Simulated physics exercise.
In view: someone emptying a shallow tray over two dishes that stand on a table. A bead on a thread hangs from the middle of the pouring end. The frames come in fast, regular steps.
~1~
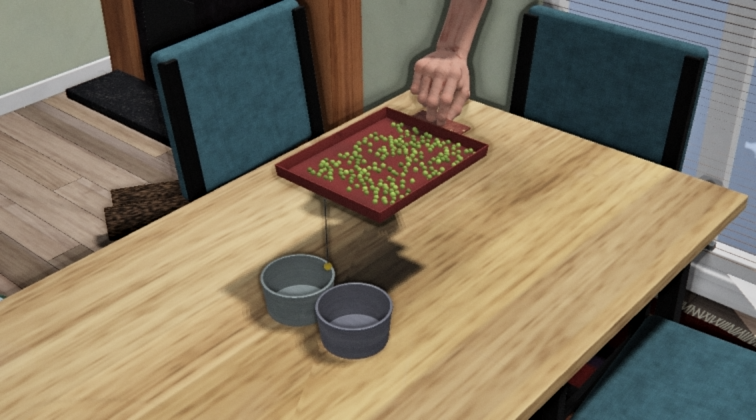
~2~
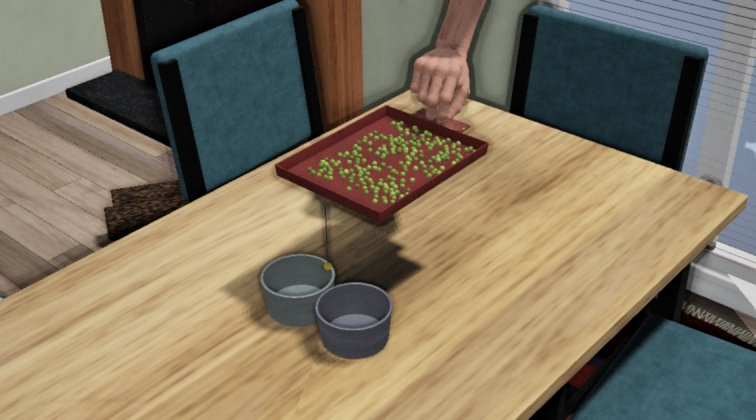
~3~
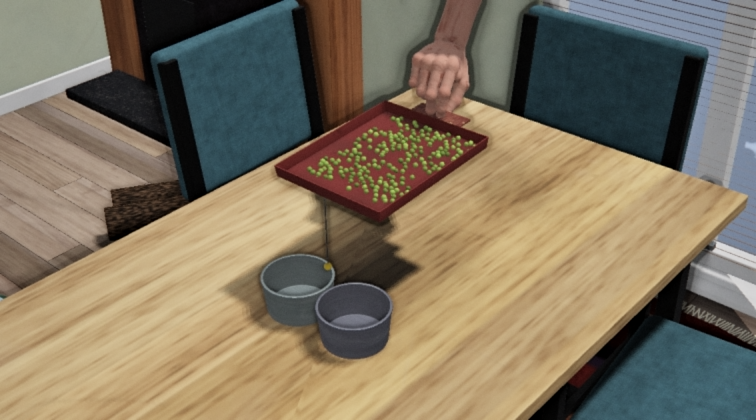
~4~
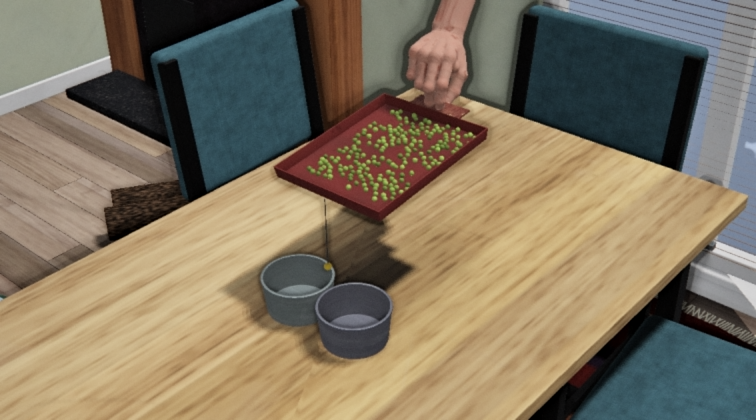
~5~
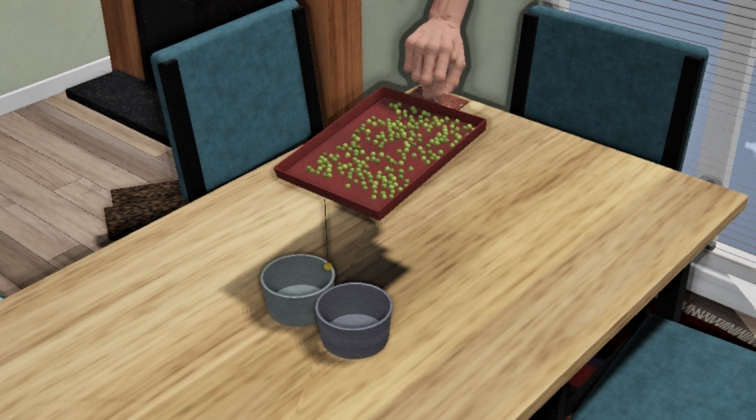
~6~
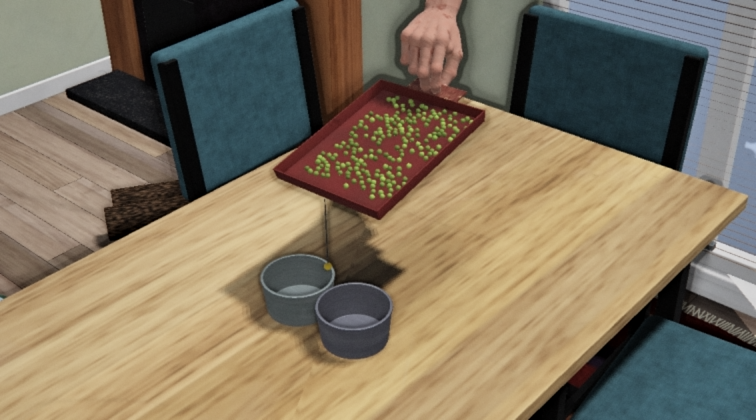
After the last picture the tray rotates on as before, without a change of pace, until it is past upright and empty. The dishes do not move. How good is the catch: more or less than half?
The two hold the larger part of the load.
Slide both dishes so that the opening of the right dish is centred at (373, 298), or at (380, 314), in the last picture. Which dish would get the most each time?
In turn: Left; left.
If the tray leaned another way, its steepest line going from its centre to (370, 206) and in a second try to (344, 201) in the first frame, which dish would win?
In turn: The right dish; the right one.
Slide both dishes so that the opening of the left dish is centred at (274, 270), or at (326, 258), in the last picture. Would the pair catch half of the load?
One: Over half. Two: Not half.
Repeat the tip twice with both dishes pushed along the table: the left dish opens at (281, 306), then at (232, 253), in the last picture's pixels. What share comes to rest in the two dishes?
Roughly 20 per cent, and 60 per cent.
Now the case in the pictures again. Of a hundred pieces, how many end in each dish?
About: Left dish 60, right dish 10 per cent.
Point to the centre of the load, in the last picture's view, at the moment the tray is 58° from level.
Roughly at (316, 182).
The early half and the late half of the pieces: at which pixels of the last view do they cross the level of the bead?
The first part at (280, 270); the rest at (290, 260).
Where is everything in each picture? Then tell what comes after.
Corners of the pouring end (277, 164) and (380, 211), level; middle of the load (393, 154), dried peas; left dish (273, 304); right dish (329, 337); bead on its thread (328, 266), in the first frame.
Corners of the pouring end (277, 165) and (380, 211), level; middle of the load (393, 153), in the second frame.
Corners of the pouring end (276, 165) and (379, 211), tipped barely, lowest at the left corner; middle of the load (393, 150), in the third frame.
Corners of the pouring end (276, 166) and (378, 210), tipped a little, lowest at the left corner; middle of the load (392, 145), in the fourth frame.
Corners of the pouring end (275, 167) and (378, 210), tipped a little, lowest at the left corner; middle of the load (391, 140), in the fifth frame.
Corners of the pouring end (275, 168) and (377, 210), tipped a little, lowest at the left corner; middle of the load (389, 136); left dish (273, 304); right dish (329, 337), in the sixth frame.
Just after the last frame, tray tipped steeply; almost all on the tray; just a few in the left dish; just a few outside both; just a few in the air.
A moment on, tray tipped right over; almost all on the tray; just a few in the right dish; just a few in the left dish; just a few outside both; just a few in the air.
Further on, tray tipped past a quarter turn; about a tenth in the right dish; roughly half in the left dish; roughly a third outside both.
When it is over, tray tipped past a quarter turn; about a tenth in the right dish; roughly half in the left dish; roughly a third outside both.
